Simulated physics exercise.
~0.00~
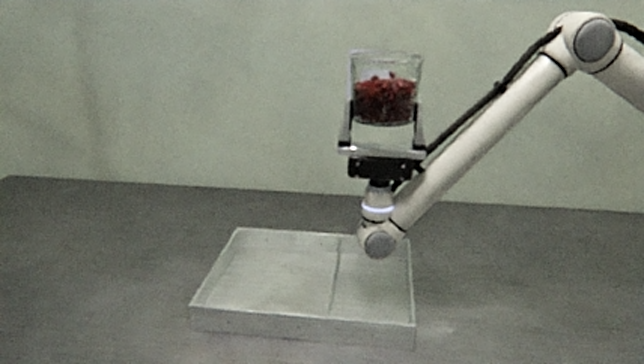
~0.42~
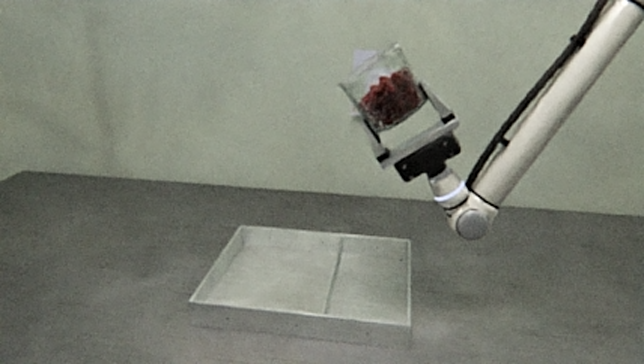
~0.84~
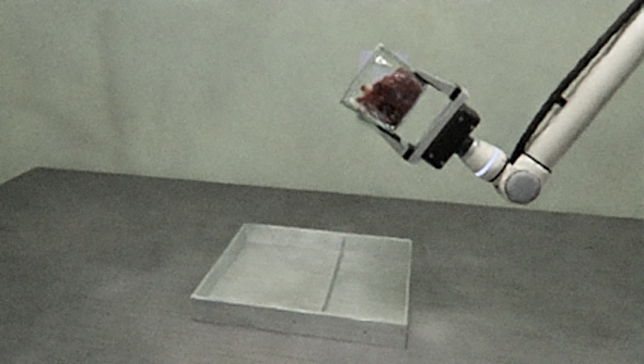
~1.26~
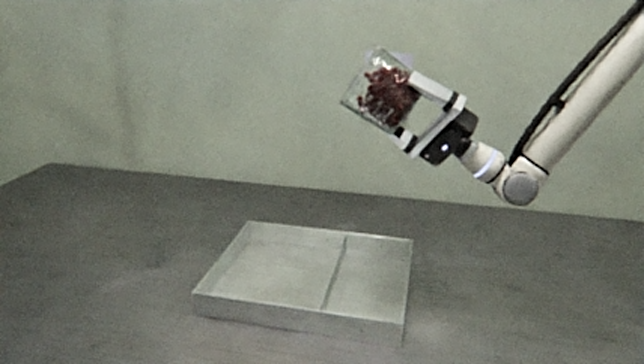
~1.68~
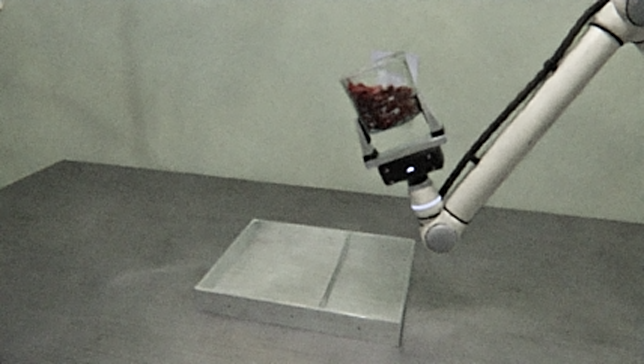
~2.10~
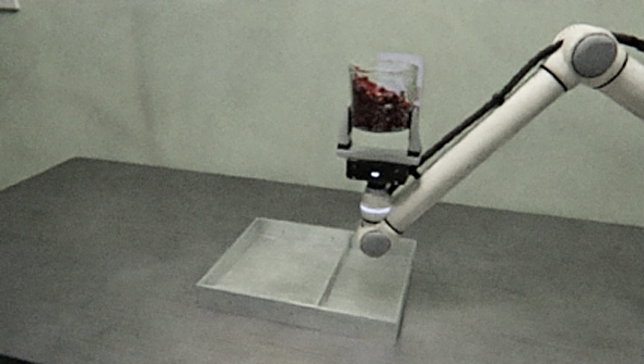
Robot arm tilting a clear beaker of dark red beans above an empty divided tray, then returning it upright without spilling any.
